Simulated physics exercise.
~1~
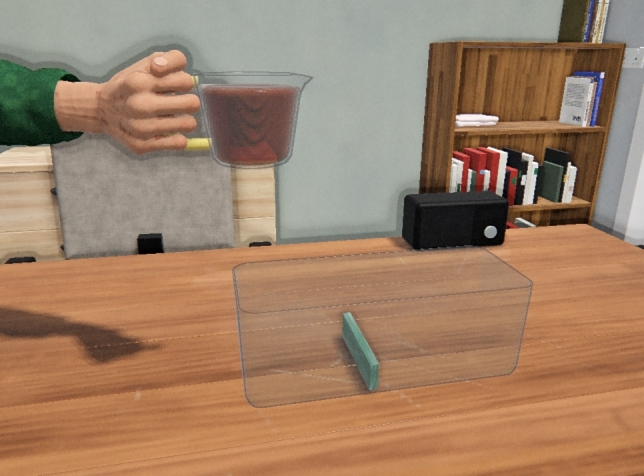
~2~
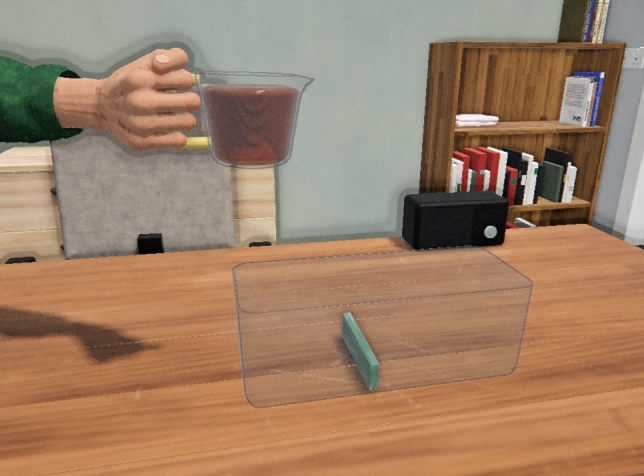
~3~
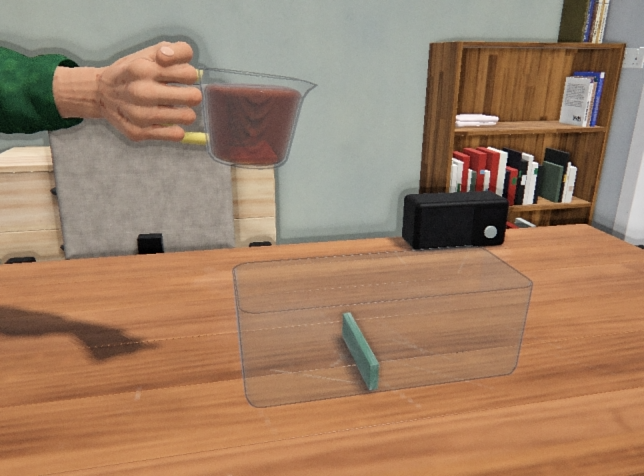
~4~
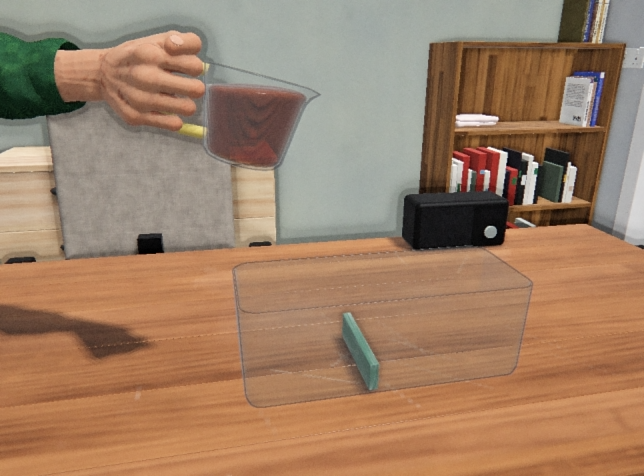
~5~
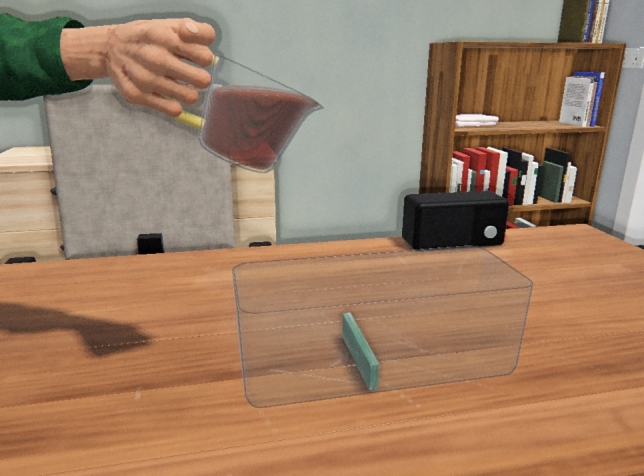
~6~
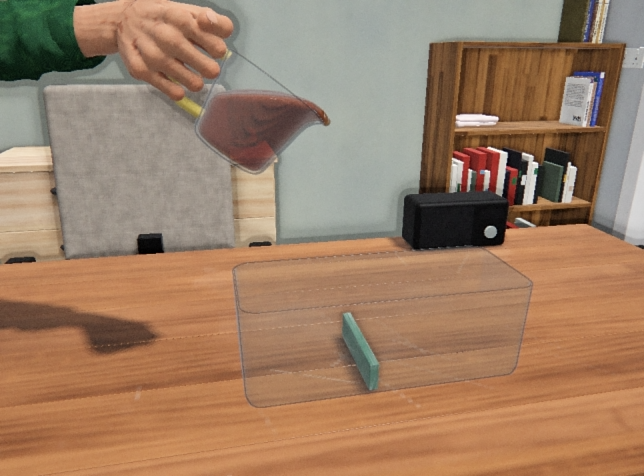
Above a clear basin on a wooden table, a hand steadily tilts a jug of reddish-brown liquid rightward.
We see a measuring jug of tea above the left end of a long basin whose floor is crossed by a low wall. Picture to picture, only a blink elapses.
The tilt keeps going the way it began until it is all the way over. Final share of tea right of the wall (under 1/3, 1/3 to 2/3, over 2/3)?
1/3 to 2/3.
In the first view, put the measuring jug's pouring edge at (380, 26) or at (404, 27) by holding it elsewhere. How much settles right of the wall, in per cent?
You'd get around 85 per cent and then around 80 per cent.
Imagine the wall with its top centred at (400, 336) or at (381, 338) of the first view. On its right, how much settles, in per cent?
First try around 10 percent; second try around 20 percent.
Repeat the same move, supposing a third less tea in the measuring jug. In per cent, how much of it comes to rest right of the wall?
Roughly 20 in a hundred.
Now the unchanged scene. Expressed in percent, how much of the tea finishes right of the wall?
That works out near 50 in every hundred.
A moment on, the tilt is 106° and 27 per cent is still to pour, 2 is left of the wall and 24 right of it.
Next, the tilt is 117° and 1 per cent is still to pour, 47 is left of the wall and 45 right of it.
Then the tilt is 117° and 0 per cent is still to pour, 48 is left of the wall and 47 right of it.
Later the tilt is 117° and 0 per cent is still to pour, 48 is left of the wall and 48 right of it.
Finally, 48 per cent lies left of the wall, 48 right of it and 4 outside.
